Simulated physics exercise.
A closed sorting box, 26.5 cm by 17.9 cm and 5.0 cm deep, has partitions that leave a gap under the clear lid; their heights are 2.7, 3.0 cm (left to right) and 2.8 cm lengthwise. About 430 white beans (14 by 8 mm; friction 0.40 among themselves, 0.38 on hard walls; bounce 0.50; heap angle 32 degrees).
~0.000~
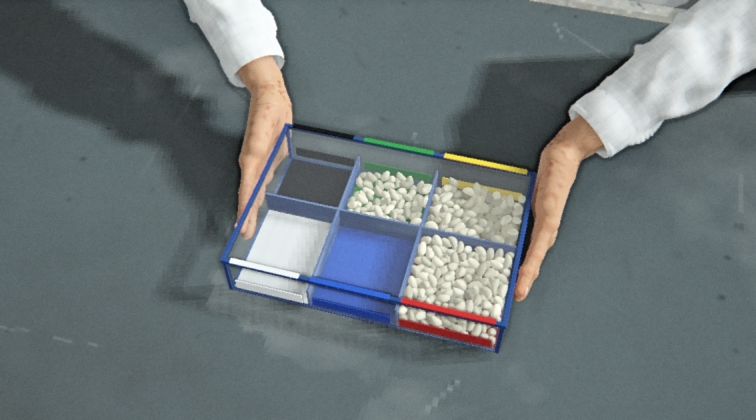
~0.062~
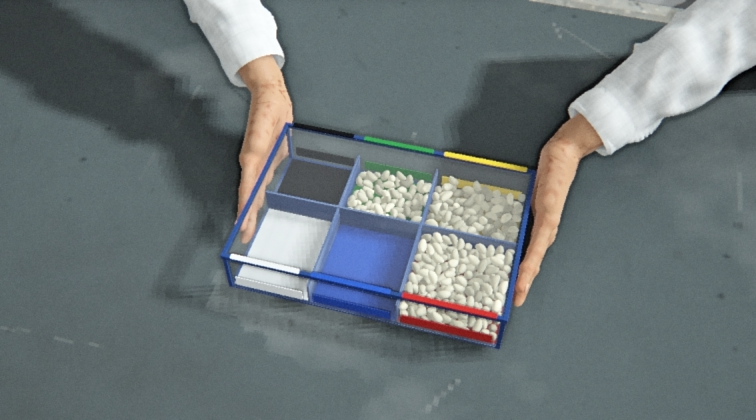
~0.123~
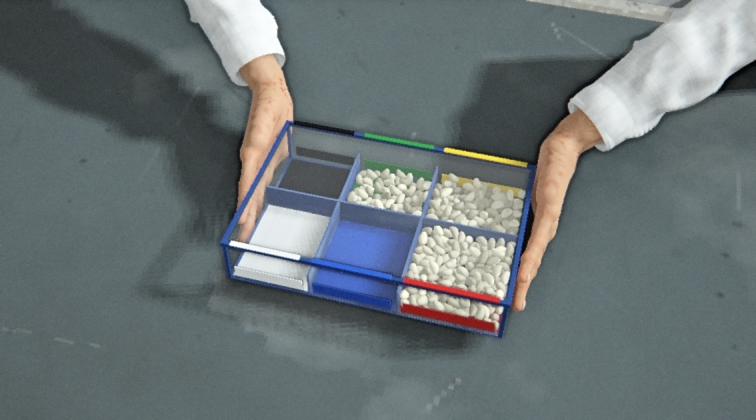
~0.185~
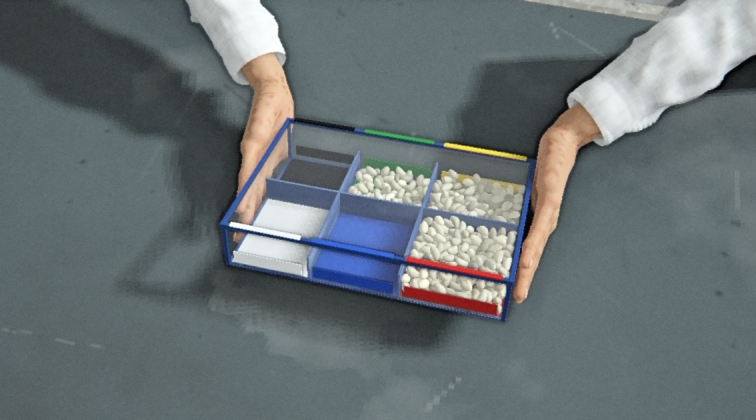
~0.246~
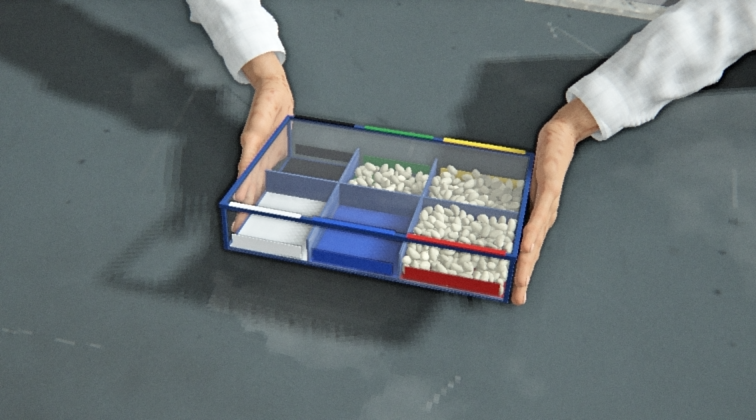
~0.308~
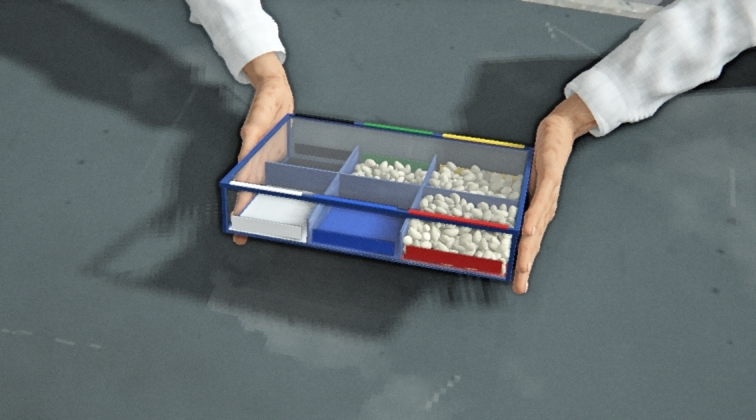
Two hands steadily tilt a clear, divided box of white beans above a grey surface.
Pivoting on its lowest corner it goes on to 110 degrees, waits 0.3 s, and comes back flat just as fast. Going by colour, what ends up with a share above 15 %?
Red: Under, blue: Under, green: Over, yellow: Over, white: Under, black: Under.
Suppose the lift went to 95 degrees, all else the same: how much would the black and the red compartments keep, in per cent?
Then: Black 0, red 10.
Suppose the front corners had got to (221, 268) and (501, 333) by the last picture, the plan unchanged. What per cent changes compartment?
In that case some 50 per cent.
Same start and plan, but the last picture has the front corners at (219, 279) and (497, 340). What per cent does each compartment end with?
Red 75; blue 20; green 0; yellow 0; white 5; black 0.
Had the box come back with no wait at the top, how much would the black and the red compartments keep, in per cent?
In that case black 5, red 5.
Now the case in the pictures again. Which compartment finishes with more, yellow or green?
The yellow one has more.
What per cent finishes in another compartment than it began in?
About 45 per cent.
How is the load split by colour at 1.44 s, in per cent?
Red 15, blue 0, green 25, yellow 60, white 0, black 0.
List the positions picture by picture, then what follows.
The first frame shows box tilt 0 degrees, front corners at (226, 259) and (502, 323); red 50 %, green 20 %, yellow 35 %.
The second frame shows box tilt 2 degrees, front corners at (226, 255) and (503, 318).
The third frame shows box tilt 6 degrees, front corners at (226, 242) and (506, 302), lowest corner left back.
The fourth frame shows box tilt 12 degrees, front corners at (225, 224) and (509, 280), lowest corner left back.
The fifth frame shows box tilt 18 degrees, front corners at (225, 204) and (512, 256), lowest corner left back.
The sixth frame shows box tilt 24 degrees, front corners at (225, 184) and (514, 230), lowest corner left back; red 50 %, green 20 %, yellow 35 %. The box's pace is about 95 degrees a second.
After 1.44 s, tilt 110 degrees; red 15 %, green 25 %, yellow 60 %.
Then, at 2.19 s, tilt 54 degrees; red 5 %, green 30 %, yellow 65 %, black 5 %.
After 2.96 s, tilt 0 degrees; red 5 %, green 30 %, yellow 65 %, black 5 %.
By 3.4 s all is still; red 5 %, blue 0 %, green 30 %, yellow 65 %, white 0 %, black 5 %.
